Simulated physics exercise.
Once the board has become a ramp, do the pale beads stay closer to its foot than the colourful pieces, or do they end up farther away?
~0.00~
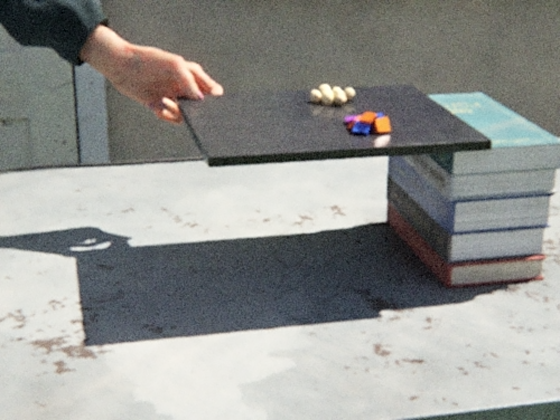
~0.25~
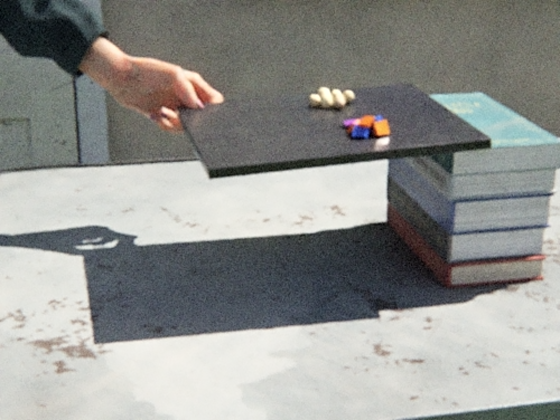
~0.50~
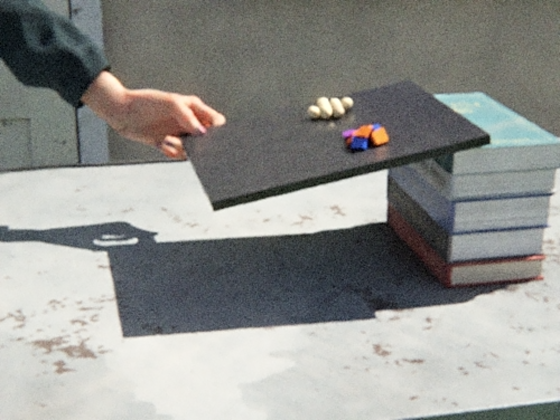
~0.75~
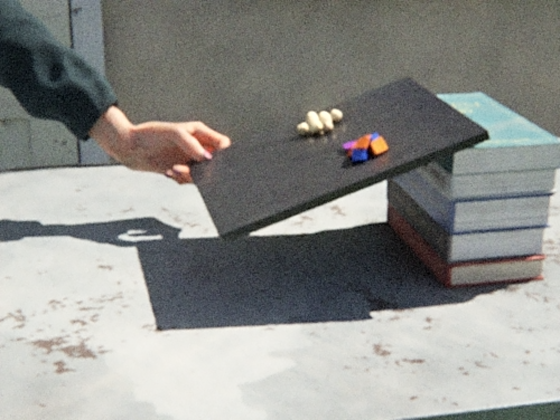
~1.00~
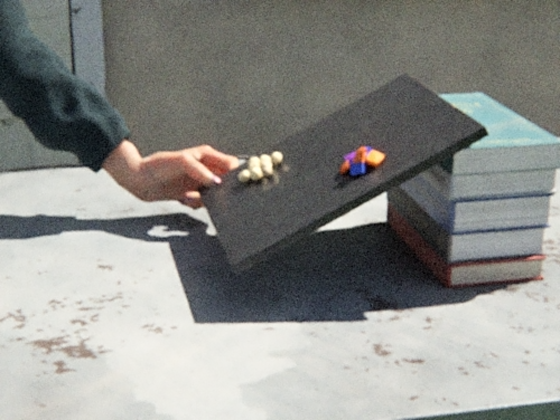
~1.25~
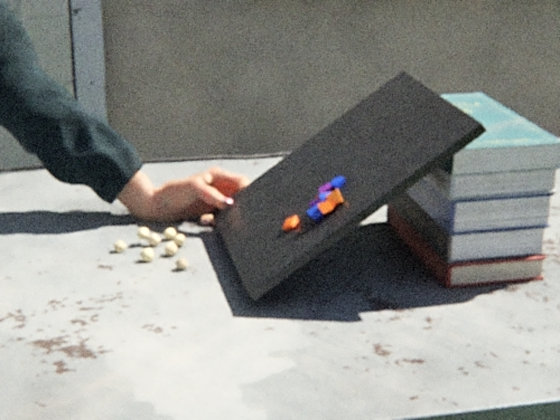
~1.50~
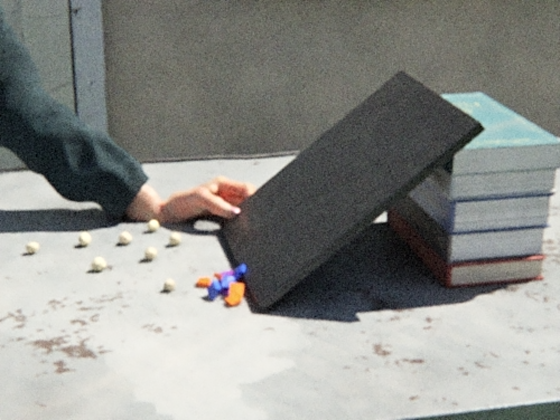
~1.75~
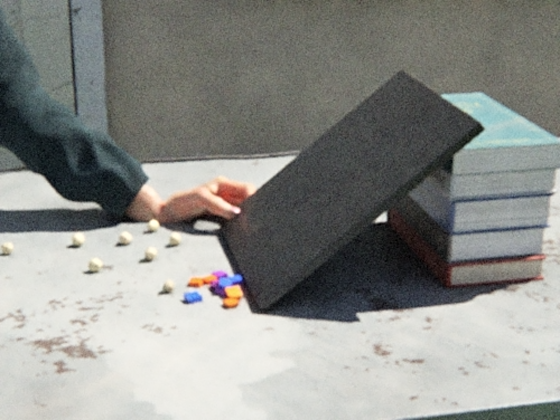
The pale beads end up farther away, scattered across the table to the left, while the colourful pieces lie near the foot of the board.
